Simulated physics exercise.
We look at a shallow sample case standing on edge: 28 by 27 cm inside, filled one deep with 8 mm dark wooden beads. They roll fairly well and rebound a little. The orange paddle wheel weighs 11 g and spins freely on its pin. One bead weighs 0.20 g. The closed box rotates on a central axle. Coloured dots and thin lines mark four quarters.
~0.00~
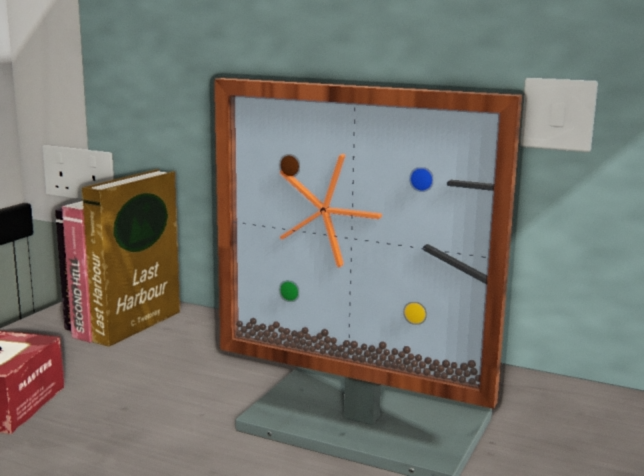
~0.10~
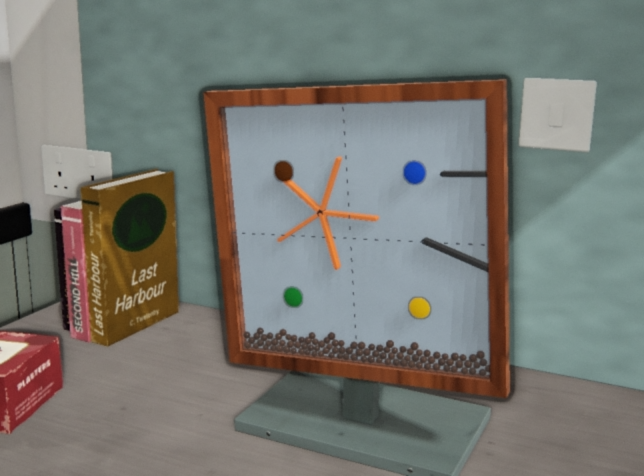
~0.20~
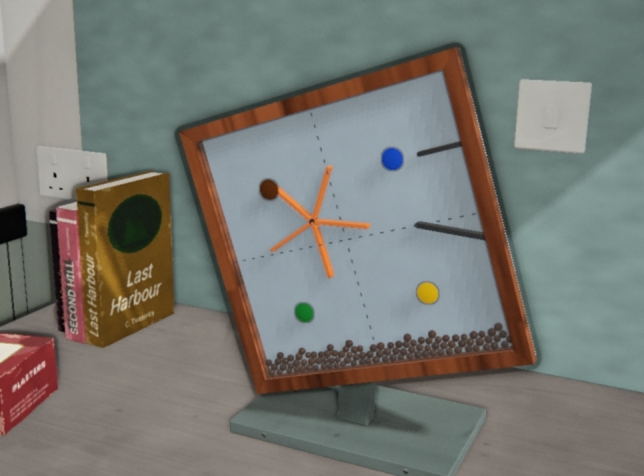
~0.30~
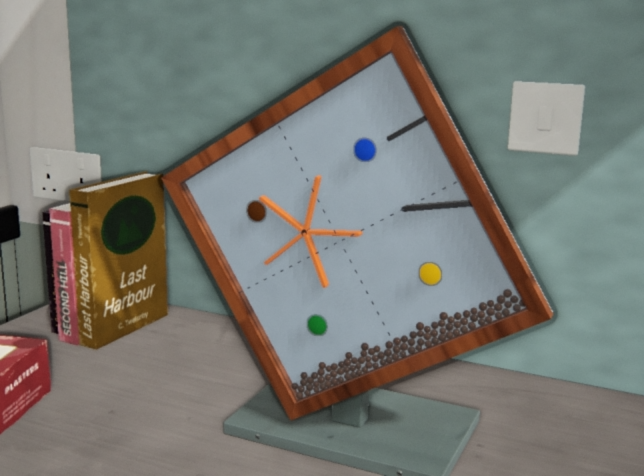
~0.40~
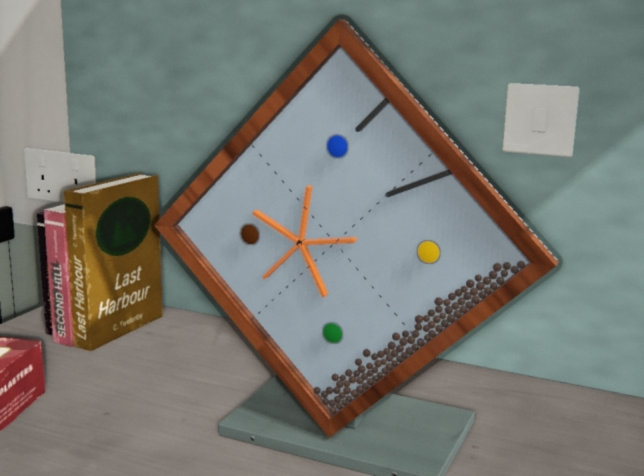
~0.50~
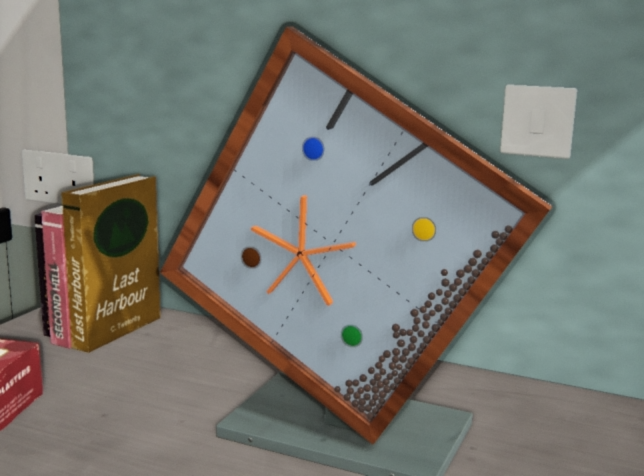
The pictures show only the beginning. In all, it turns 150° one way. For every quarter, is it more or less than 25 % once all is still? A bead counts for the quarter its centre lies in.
Blue less, green less, yellow less, brown more than 25 %.
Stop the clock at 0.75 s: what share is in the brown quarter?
Some 5 per cent.
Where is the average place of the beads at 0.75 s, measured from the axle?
Some 10 cm right and 10 cm below.
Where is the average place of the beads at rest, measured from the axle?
About 4 cm right and 14 cm below.
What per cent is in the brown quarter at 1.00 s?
About 45 per cent.
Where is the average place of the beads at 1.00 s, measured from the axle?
About 9 cm right and 9 cm below.
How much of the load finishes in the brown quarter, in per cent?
Roughly 100 per cent.
By 0.75 s, it stands 95° anticlockwise; the beads' middle is 10 cm right of and 10 cm below the centre; green 95 %, brown 5 %.
By 1.00 s, it stands 130° anticlockwise; the beads' middle is 9 cm right of and 9 cm below the centre; green 55 %, brown 45 %.
By 1.21 s, it stands 150° anticlockwise; the beads' middle is 6 cm right of and 12 cm below the centre; green 10 %, brown 90 %.
All still by 3.8 s, it stands 150° anticlockwise; blue 0 %, green 0 %, yellow 0 %, brown 100 %.
